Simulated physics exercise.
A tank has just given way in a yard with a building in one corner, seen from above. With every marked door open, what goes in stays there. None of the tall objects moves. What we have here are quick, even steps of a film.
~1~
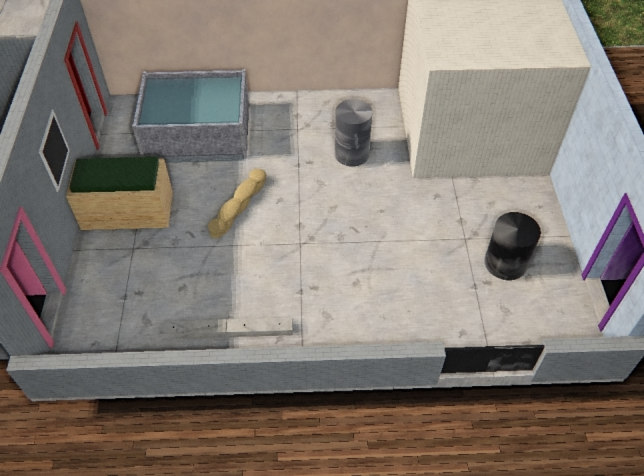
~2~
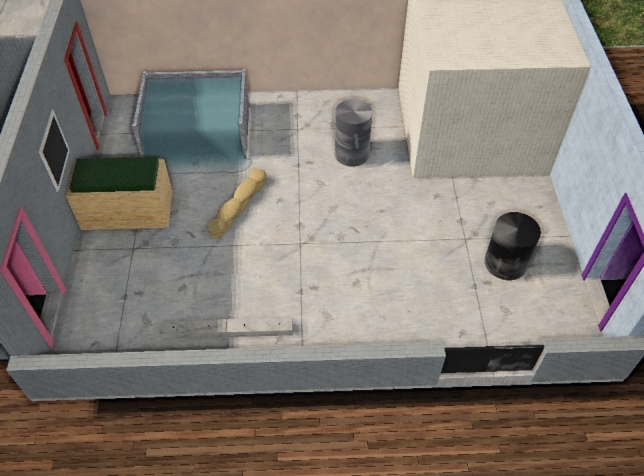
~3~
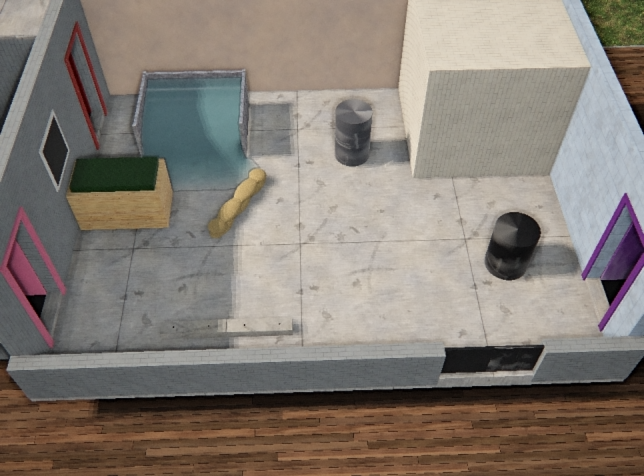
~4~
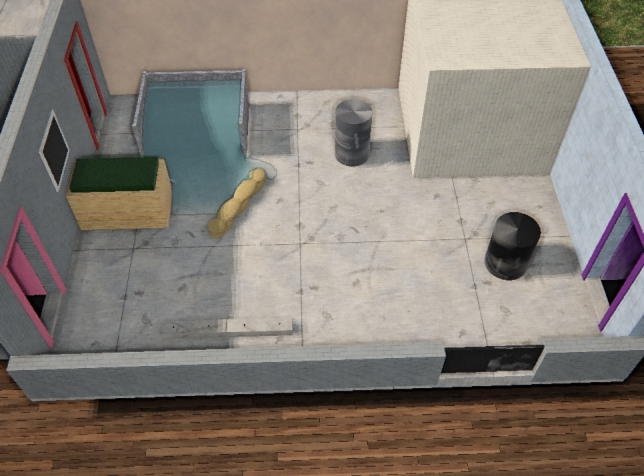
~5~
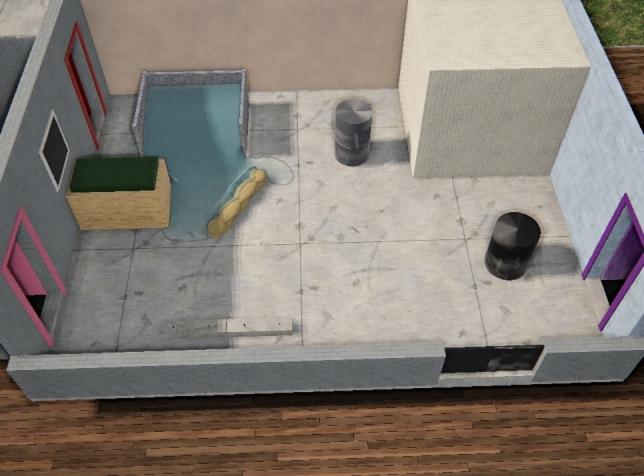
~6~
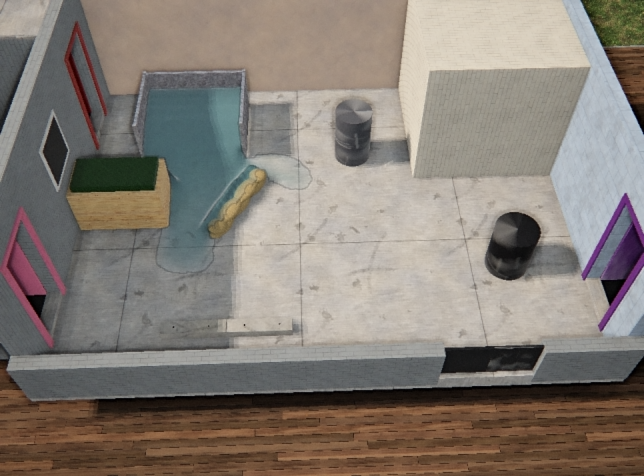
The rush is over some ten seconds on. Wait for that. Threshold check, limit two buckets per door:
In order: The pink door passes two buckets; the purple door does not pass two buckets; the red door does not pass two buckets.
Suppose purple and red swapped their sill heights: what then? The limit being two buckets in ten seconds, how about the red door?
My call is that red crosses the threshold.
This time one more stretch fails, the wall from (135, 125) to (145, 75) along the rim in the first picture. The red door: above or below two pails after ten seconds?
I reckon the red one exceeds it.
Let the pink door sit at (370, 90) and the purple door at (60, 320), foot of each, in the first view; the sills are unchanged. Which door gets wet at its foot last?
Looks like the pink door.
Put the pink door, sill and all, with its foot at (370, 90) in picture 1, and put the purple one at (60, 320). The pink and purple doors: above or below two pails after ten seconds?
The pink one lets less in, the purple one passes that mark.
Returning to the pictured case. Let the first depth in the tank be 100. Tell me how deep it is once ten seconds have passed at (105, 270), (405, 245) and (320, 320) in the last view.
In order: Roughly 6, 6 and 2 in a hundred.
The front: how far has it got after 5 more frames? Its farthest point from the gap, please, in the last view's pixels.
I would point to (114, 375).
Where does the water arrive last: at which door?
I pick the purple-painted one.
A moment on, water covers 25 % of the floor; the pink door not reached, the purple door not reached, the red door wet at the sill, nothing in.
Next, water covers 45 % of the floor; the pink door wet at the sill, nothing in, the purple door not reached, the red door wet at the sill, nothing in.
Then, water covers 55 % of the floor; the pink door over two buckets in, the purple door not reached, the red door wet at the sill, nothing in.
Later, water covers 80 % of the floor; the pink door over two buckets in, the purple door not reached, the red door wet at the sill, nothing in.
In the end, water covers 95 % of the floor; the pink door over two buckets in, the purple door under two buckets in, the red door wet at the sill, nothing in.
